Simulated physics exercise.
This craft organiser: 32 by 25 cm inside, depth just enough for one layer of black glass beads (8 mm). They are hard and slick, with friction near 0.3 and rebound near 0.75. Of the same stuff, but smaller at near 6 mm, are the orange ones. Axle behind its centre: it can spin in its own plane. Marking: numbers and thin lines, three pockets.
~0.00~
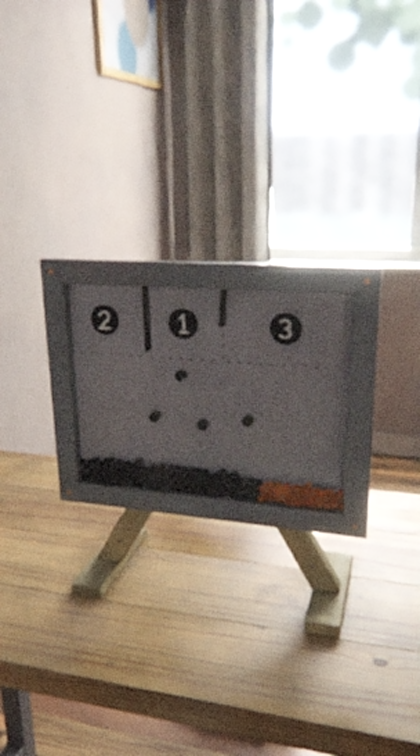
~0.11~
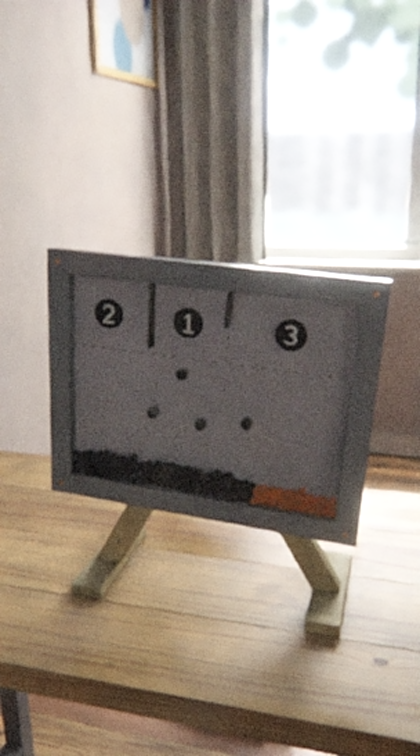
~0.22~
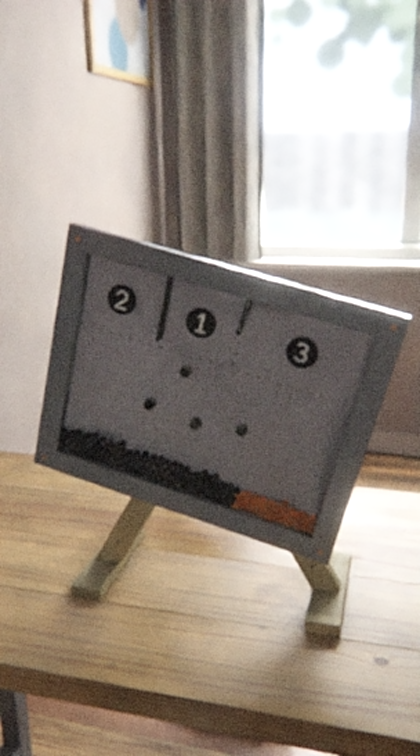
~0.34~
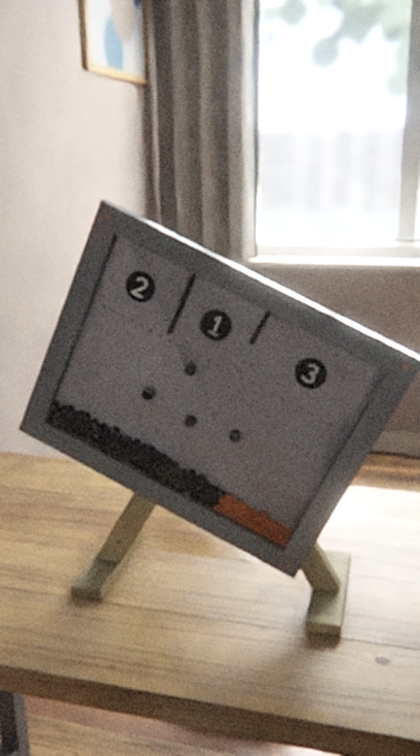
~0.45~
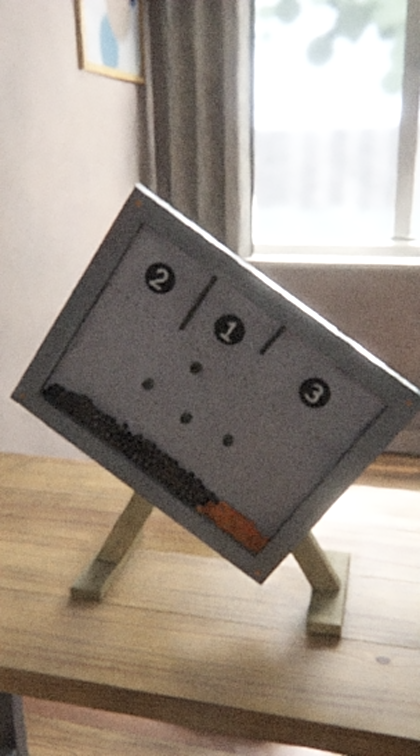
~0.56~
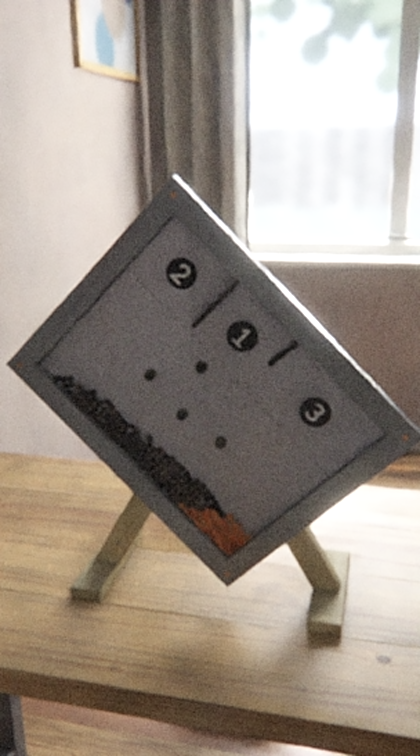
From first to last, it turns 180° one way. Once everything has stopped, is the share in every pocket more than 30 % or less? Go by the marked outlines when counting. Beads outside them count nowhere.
Pocket 1 - less, pocket 2 - less, pocket 3 - more.
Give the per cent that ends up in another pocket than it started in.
Close to 95 % end up somewhere else.
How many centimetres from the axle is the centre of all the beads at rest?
About 10 cm left and 8 cm below.
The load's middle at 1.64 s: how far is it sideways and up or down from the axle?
Some 10 cm left and 9 cm below.
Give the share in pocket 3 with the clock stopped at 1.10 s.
The share there is around 5 percent.
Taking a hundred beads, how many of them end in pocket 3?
That comes to near 95 percent.
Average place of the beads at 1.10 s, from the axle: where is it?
Left: About 7 cm; below: About 13 cm.
After 1.10 s, it stands 95° clockwise; the beads' middle is 7 cm left of and 13 cm below the centre; no. 3, 5 %.
After 1.64 s, it stands 144° clockwise; the beads' middle is 10 cm left of and 9 cm below the centre; no. 3, 40 %.
After 2.10 s, it stands 180° clockwise; the beads' middle is 10 cm left of and 8 cm below the centre; no. 3, 90 %.
Settled by 2.7 s, it stands 180° clockwise; no. 1, 0 %, no. 2, 0 %, no. 3, 95 %, elsewhere 5 %.
